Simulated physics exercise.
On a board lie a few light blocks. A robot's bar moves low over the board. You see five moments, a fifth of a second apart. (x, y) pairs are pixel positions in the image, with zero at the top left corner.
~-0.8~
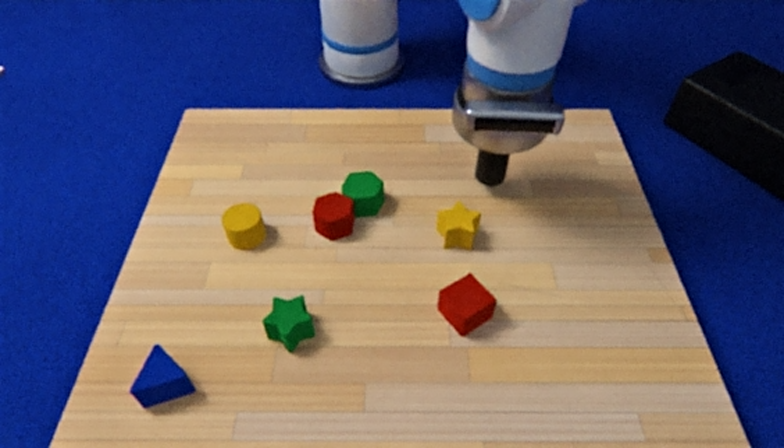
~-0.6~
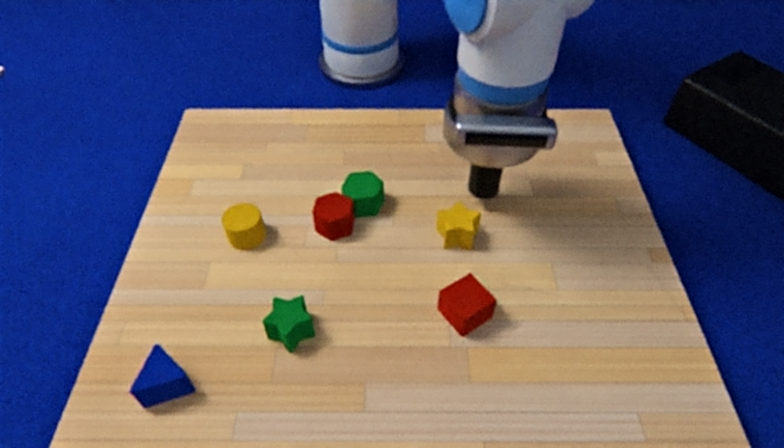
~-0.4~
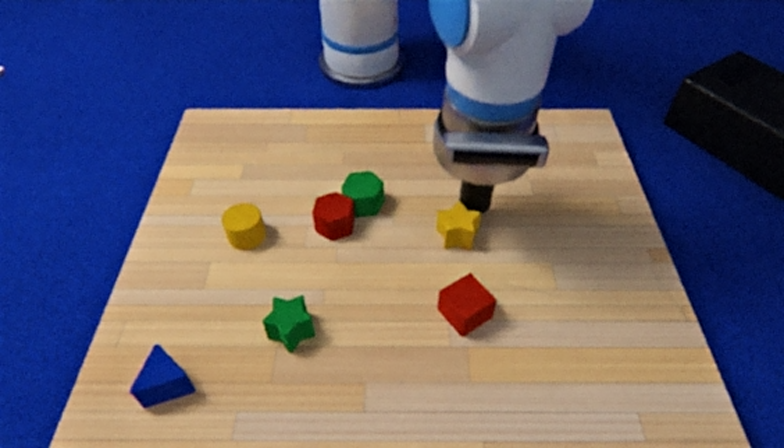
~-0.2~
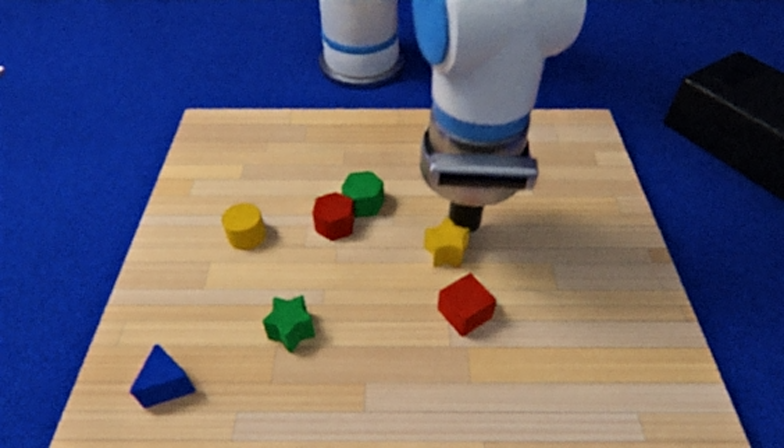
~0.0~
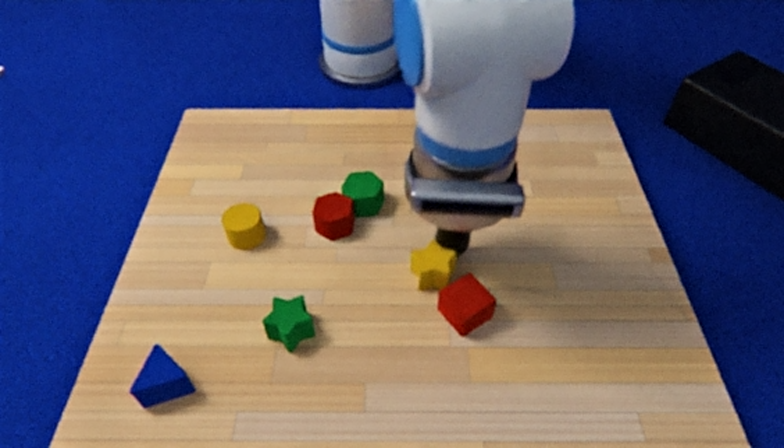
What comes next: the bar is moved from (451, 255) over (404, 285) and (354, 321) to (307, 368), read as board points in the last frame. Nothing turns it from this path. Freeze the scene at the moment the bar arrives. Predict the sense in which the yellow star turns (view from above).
Overhead view: Anti-clockwise.
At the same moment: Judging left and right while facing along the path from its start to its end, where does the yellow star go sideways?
The yellow star is shifted sideways to the left, facing along the path from start to end.
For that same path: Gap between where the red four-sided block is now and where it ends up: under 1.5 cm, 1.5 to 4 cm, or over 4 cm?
Band: Under 1.5 cm.
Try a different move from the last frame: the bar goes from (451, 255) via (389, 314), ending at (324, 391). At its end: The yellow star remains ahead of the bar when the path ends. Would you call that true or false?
My answer: True.
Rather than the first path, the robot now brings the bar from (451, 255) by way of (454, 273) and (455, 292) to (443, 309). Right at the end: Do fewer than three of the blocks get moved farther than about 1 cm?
In short: Yes.
What follows on the original path. One third of the way, bar at (403, 275); yellow star at (389, 294), turned 15° anticlockwise.
Two thirds of the way, bar at (352, 311); yellow star at (353, 336), turned 45° anticlockwise.
At the end, bar at (305, 358); green star at (281, 315), turned 20° clockwise; yellow star at (341, 365), turned 100° anticlockwise; red four-sided block not moved.
